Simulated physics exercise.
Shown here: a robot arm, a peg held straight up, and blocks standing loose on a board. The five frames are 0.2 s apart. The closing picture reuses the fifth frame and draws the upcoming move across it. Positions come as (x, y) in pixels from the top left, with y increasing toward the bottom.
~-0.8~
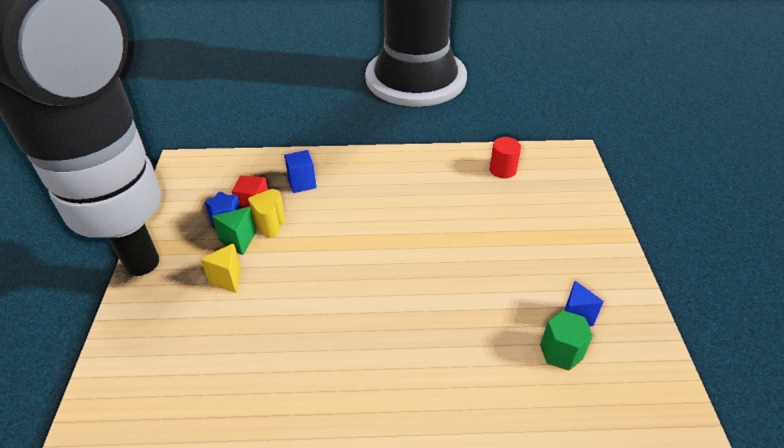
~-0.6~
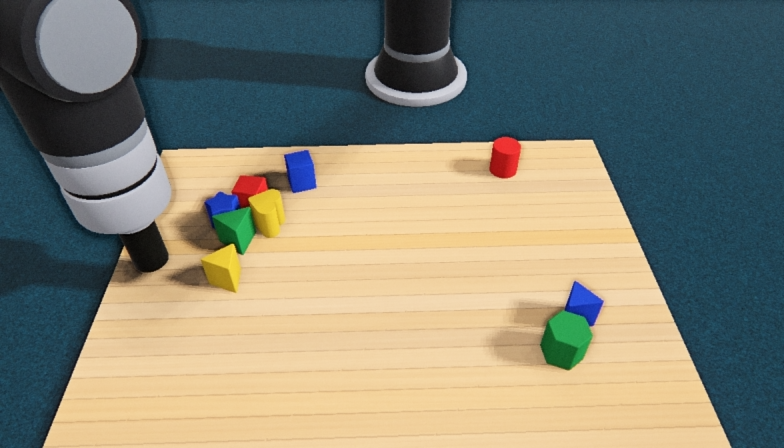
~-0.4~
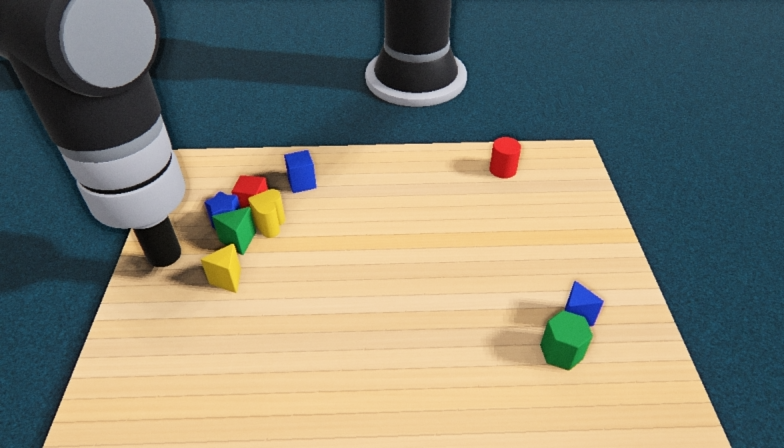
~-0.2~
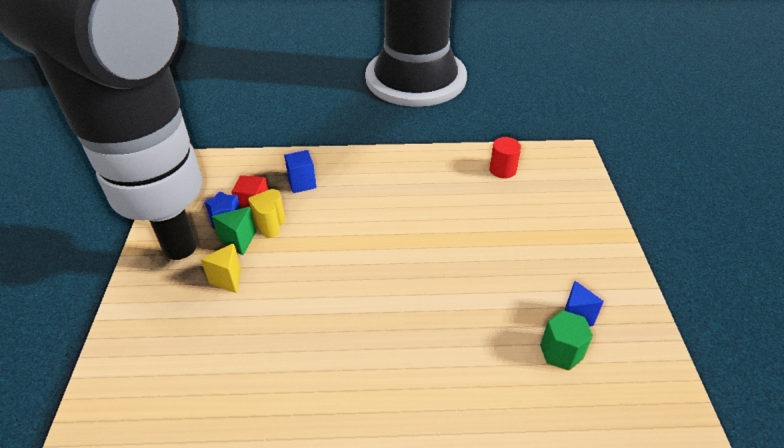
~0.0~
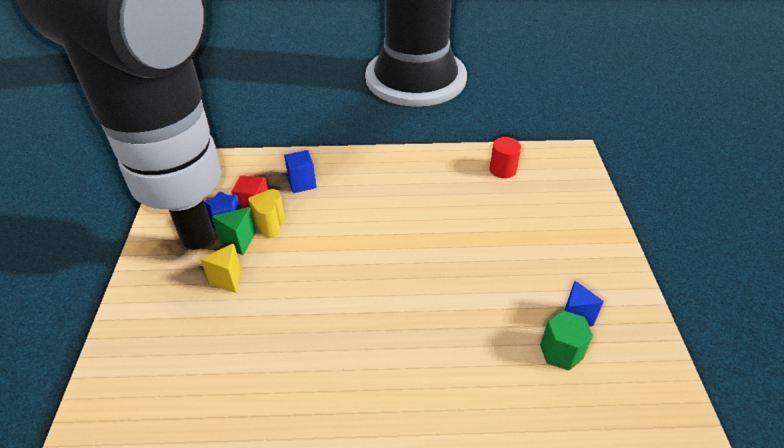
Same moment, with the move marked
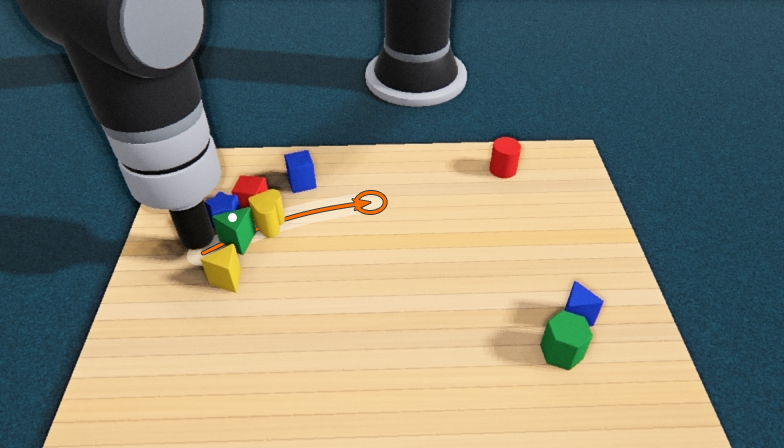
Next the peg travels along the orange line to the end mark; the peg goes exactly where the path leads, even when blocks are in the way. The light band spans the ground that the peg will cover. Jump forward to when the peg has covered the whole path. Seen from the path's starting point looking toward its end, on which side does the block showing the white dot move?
Measured against the direction from start to end, the block showing the white dot shifts toward the right-hand side.
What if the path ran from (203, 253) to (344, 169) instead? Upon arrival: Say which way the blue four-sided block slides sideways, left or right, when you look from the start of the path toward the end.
Well, taking the path from its start to its end as straight ahead, the blue four-sided block moves to the left.
The drawn path runs from (203, 253) over (259, 228) and (315, 211) to (371, 202); the dot is on the green triangular block.
On the path given first. One third of the way, peg (256, 214); blue star (227, 193), turned 25° anticlockwise; green triangular block (278, 211), turned 60° clockwise; red four-sided block (252, 178), turned 25° clockwise; yellow heart block (286, 193), turned 20° anticlockwise.
Two thirds of the way, peg (313, 197); blue star (227, 193), turned 25° anticlockwise; green triangular block (298, 209), turned 120° clockwise; red four-sided block (252, 178), turned 25° clockwise; yellow heart block (338, 178).
At the end, peg (370, 188); blue star (227, 193), turned 25° anticlockwise; green triangular block (298, 209), turned 120° clockwise; red four-sided block (252, 178), turned 25° clockwise; yellow heart block (390, 165), turned 15° anticlockwise; blue four-sided block not moved.
